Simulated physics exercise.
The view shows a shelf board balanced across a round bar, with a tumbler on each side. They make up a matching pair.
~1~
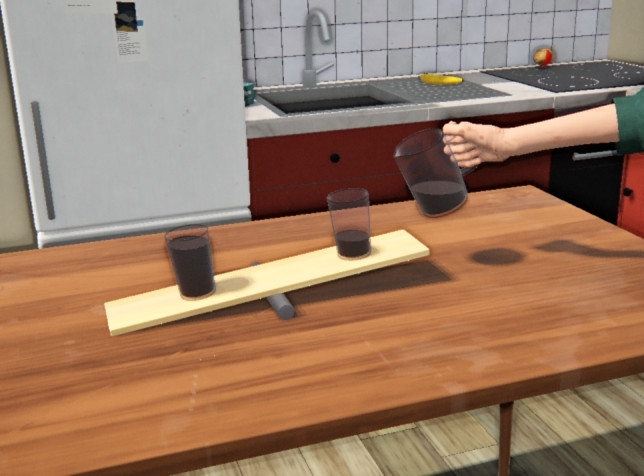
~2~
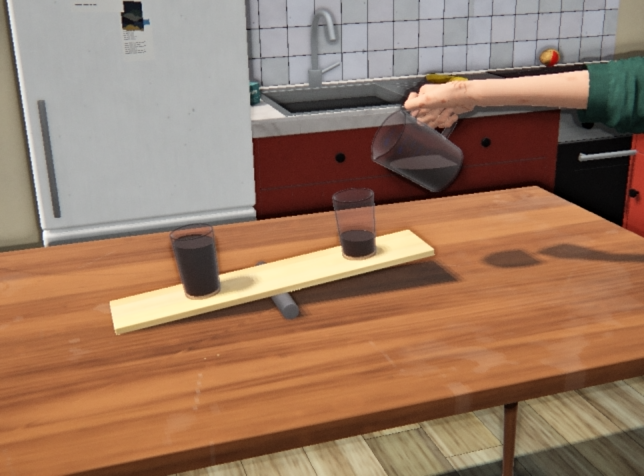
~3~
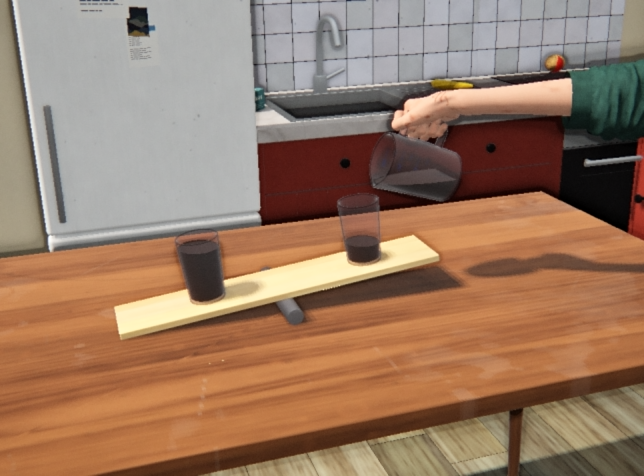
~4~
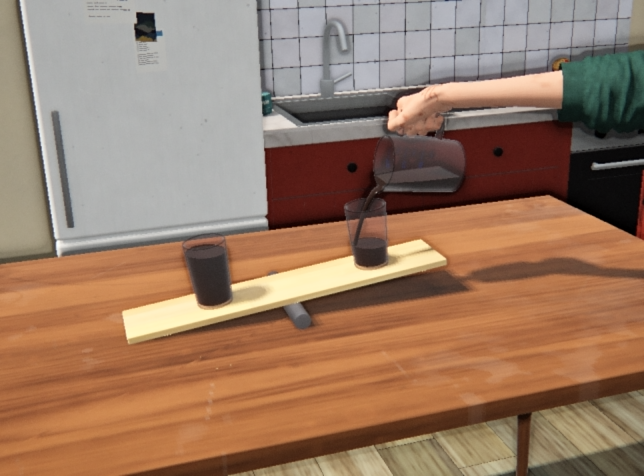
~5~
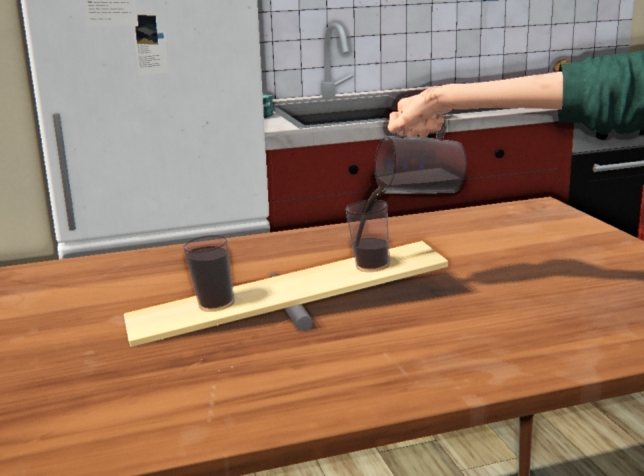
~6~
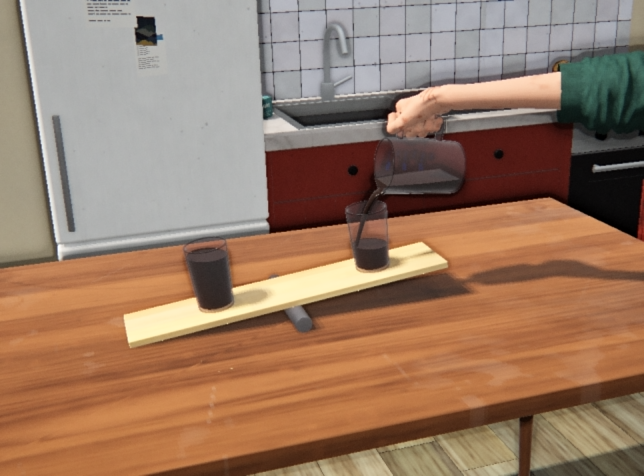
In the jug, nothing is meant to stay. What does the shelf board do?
I expect it will flip over.
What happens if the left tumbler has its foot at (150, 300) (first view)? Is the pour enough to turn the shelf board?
Verdict: Holds still.
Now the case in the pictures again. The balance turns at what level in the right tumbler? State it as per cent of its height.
It turns at close to 50 in a hundred.
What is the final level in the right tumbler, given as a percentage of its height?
It ends up near 80 percent full.
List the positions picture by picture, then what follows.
In the first picture, a hand has the jug; jug (432, 172) tipped 25° with all of its load; right tumbler (351, 223) about a quarter full, raised; left tumbler (192, 261) about three quarters full, on the low side.
In the second picture, the jug is tipped; round bar (289, 310); right tumbler about a quarter full, surface at (357, 236).
In the third picture, the jug is tipped; jug (413, 167) tipped 70° with all of its load; right tumbler (361, 228) about a quarter full.
In the fourth picture, the stream is running; round bar (301, 319); right tumbler about a third full, surface at (369, 244); left tumbler about three quarters full, surface at (205, 252).
In the fifth picture, the stream is running; jug (418, 165) tipped 80° with nearly all of its load; right tumbler (370, 234) about a third full.
In the sixth picture, the stream is running; round bar (303, 323); right tumbler about a third full, surface at (370, 244); left tumbler about three quarters full, surface at (207, 256).
Shortly, the right tumbler is about half full; the shelf board has swung over, and that end is down.
Then, the right tumbler is about three quarters full; the shelf board has swung over, and that end is down.
At the finish, the right tumbler is about three quarters full; the shelf board has swung over, and that end is down.
